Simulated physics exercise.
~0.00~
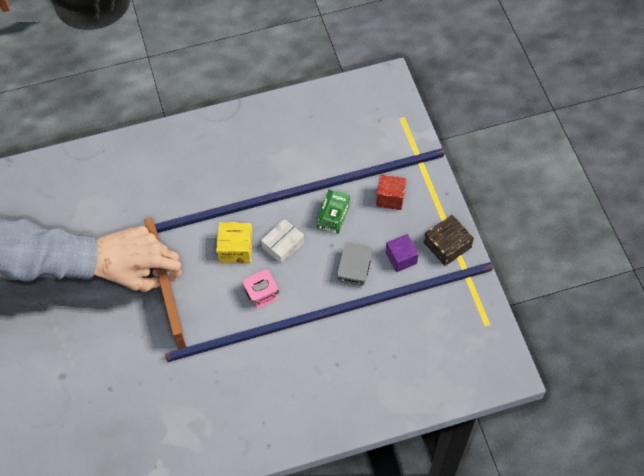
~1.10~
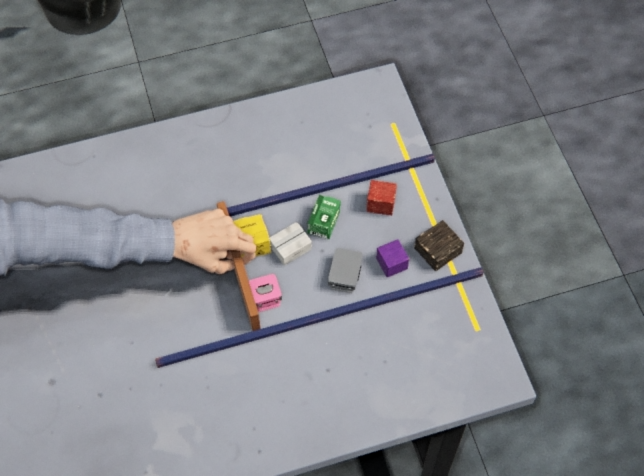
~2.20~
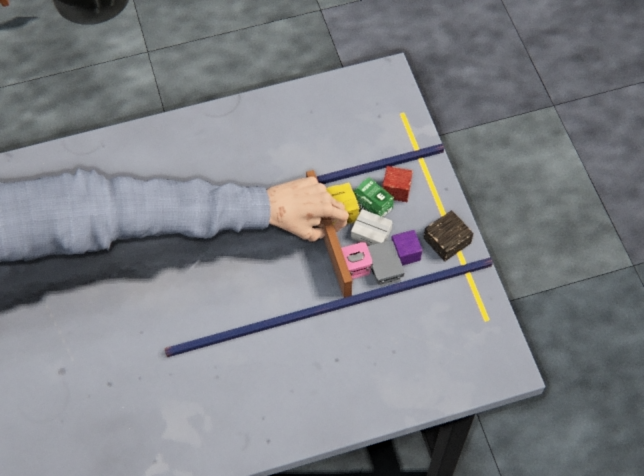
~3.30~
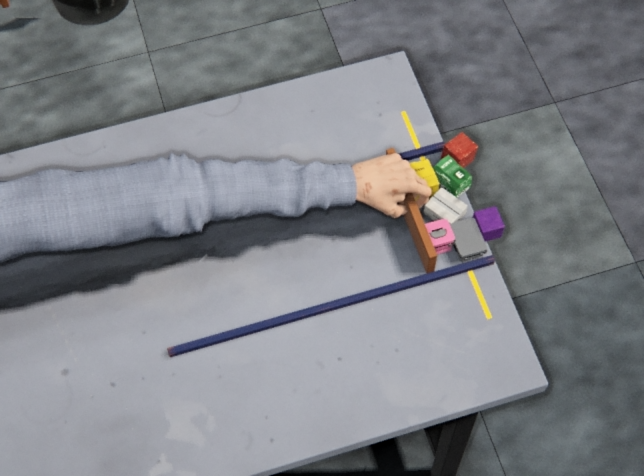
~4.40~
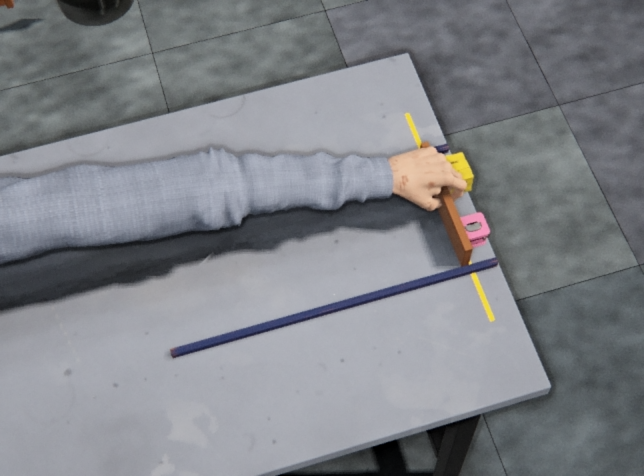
A hand in a grey-blue sleeve holds an upright brown board at the left of a channel between two dark blue rails on a grey table, seen from above in a slightly swaying view. Ahead lie yellow, white and pink pieces, a green one, a grey one, and red, purple and black blocks near a yellow tape line. The hand pushes the board right, gathering the nearer pieces into a cluster. The cluster crosses the tape, and the black block disappears first. The board stops around the tape, with only the yellow and pink pieces left at the edge, the other six gone.
